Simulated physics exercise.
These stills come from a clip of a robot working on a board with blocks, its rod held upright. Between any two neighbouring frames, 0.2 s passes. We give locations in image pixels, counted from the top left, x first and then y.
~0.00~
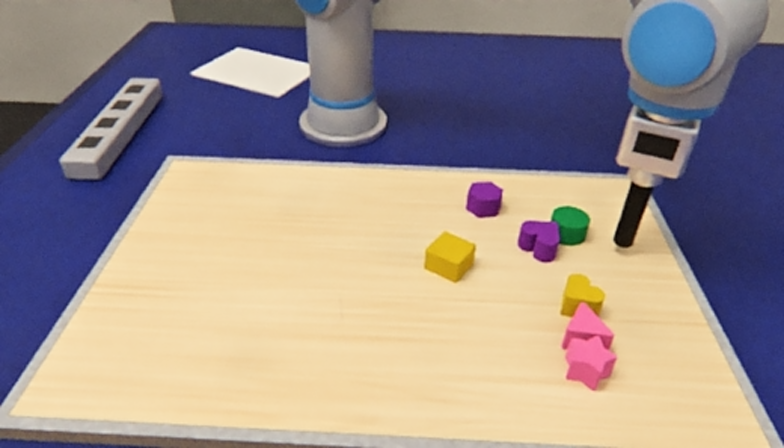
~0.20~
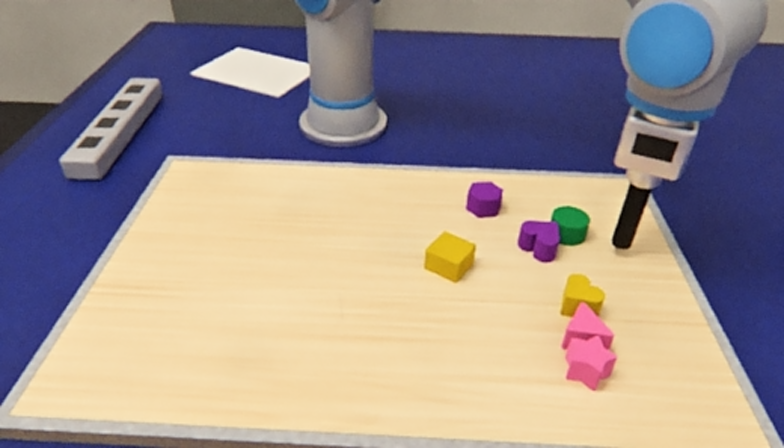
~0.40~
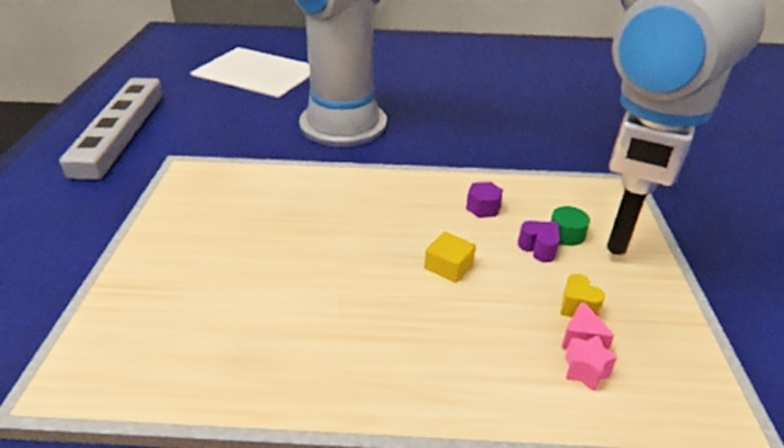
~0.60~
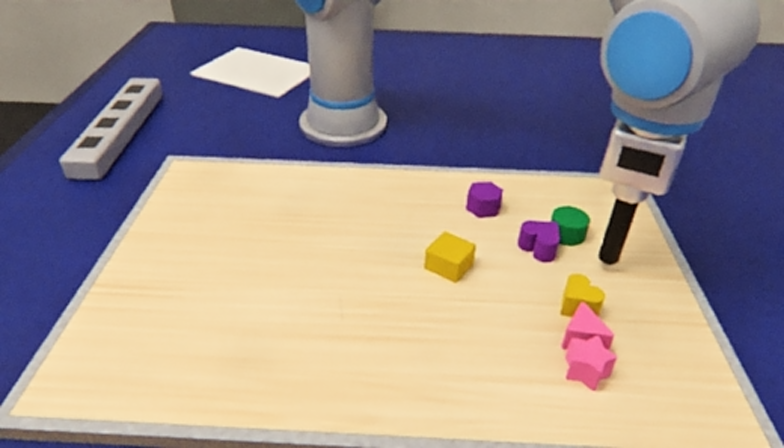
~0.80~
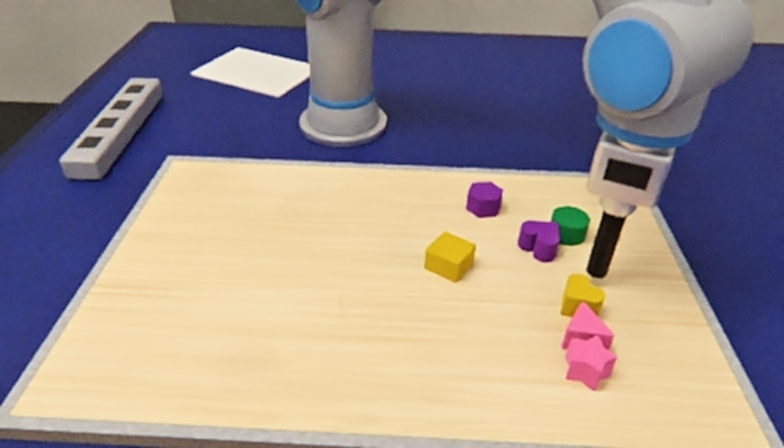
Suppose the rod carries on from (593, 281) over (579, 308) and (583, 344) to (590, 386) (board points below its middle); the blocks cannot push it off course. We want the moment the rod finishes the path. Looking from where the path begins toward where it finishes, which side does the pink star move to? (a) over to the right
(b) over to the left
b.
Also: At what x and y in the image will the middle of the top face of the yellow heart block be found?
At the end it should sit near (560, 309).
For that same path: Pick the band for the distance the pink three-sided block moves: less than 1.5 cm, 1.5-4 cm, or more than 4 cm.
Result: Over 4 cm.
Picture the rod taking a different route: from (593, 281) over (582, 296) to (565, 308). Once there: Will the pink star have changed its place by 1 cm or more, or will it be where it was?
Once the path is done, it is somewhere new.
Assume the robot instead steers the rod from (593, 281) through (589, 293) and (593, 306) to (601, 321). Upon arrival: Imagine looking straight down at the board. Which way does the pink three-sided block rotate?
It turns counter-clockwise.
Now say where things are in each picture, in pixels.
The first frame shows rod's lower end at (622, 243); purple heart block at (543, 231); yellow heart block at (583, 288); pink three-sided block at (588, 321); pink star at (592, 352).
The second frame shows rod at (621, 245); blocks still.
The third frame shows rod at (616, 250); blocks still.
The fourth frame shows rod at (608, 259); blocks still.
The fifth frame shows rod at (596, 273); purple heart block at (543, 231); yellow heart block at (583, 288); pink three-sided block at (588, 321); pink star at (592, 352).
On the path given first. One third of the way, rod at (581, 300); yellow heart block at (567, 304), turned 15° clockwise; pink three-sided block at (580, 334), turned 30° anticlockwise; pink star at (597, 362), turned 15° anticlockwise.
Two thirds of the way, rod at (586, 336); yellow heart block at (560, 309), turned 45° clockwise; pink three-sided block at (569, 340), turned 45° anticlockwise; pink star at (599, 365), turned 30° anticlockwise.
At the end, rod at (593, 377); purple heart block still; yellow heart block at (560, 309), turned 45° clockwise; pink three-sided block at (565, 355), turned 20° clockwise; pink star at (612, 392).
